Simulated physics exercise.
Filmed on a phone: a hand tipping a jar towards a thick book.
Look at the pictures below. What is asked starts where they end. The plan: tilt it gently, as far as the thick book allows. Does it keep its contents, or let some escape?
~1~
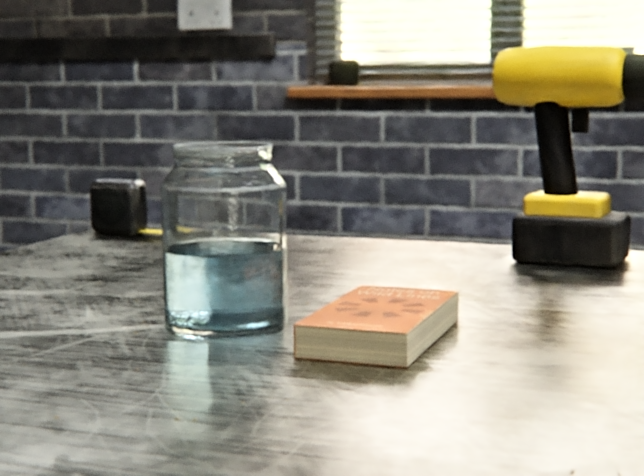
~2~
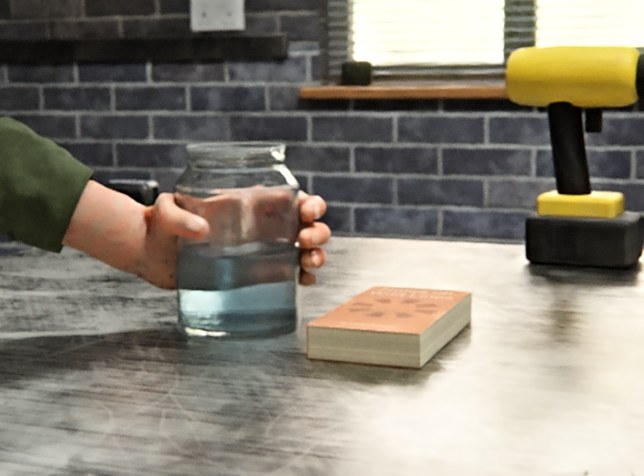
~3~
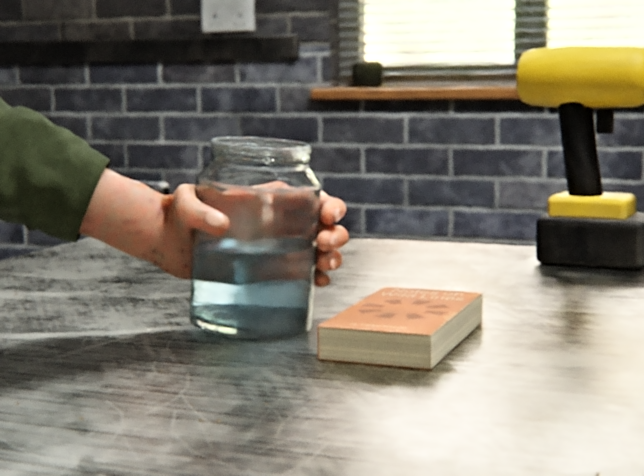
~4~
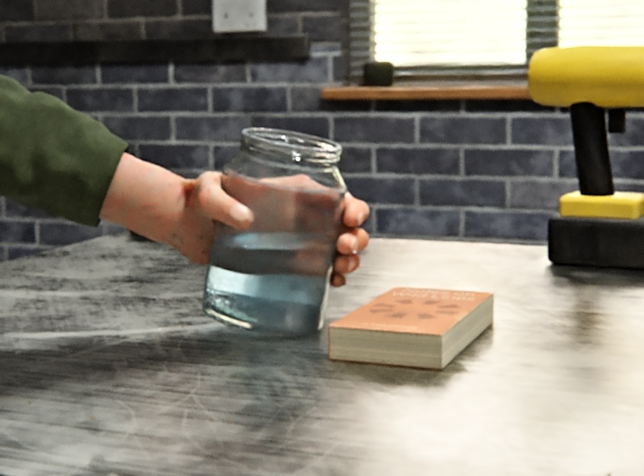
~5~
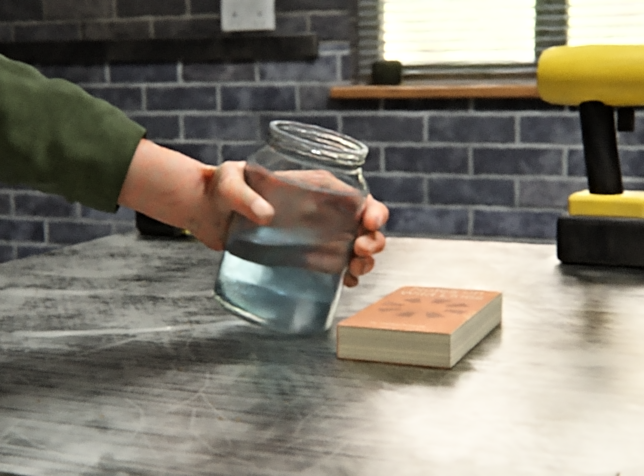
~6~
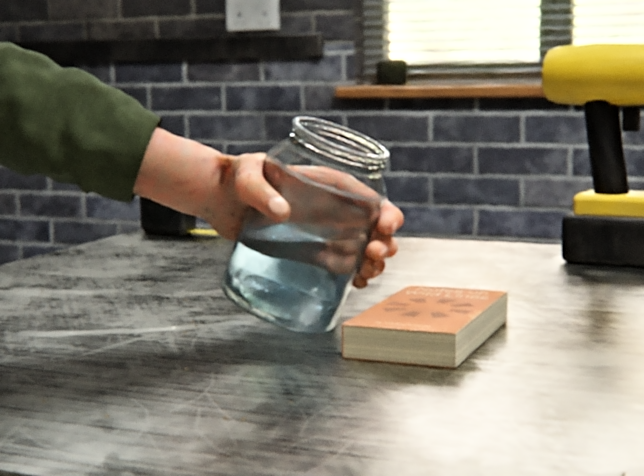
It keeps its contents.
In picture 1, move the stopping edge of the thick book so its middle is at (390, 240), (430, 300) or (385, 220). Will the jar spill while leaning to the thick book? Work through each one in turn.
First try contents stay put, second contents get out, third contents stay put.
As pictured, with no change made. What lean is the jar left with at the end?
I'd say close to 55 degrees.
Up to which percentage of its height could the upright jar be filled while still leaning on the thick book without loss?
Around 60 per cent of its height, I reckon.
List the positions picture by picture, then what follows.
In the first frame, it stands upright; jar (225, 232) about a third full.
The second frame shows a hand takes hold; jar about a third full, surface at (238, 249); thick book (394, 323).
In the third frame, the top moves towards the thick book; jar (255, 229) about a third full.
The fourth frame shows on the way over; jar about a third full, surface at (275, 241); thick book (416, 324).
In the fifth frame, it is leaning; jar (296, 220) about a third full.
The sixth frame shows tipping on its foot; jar (311, 217) tipped 25°; thick book (430, 323).
Soon after, the jar leans by about 40°; nothing has left it.
Later, the jar leans by about 50°; nothing has left it.
In the end, the jar leans by about 55°, against the thick book; nothing has left it.
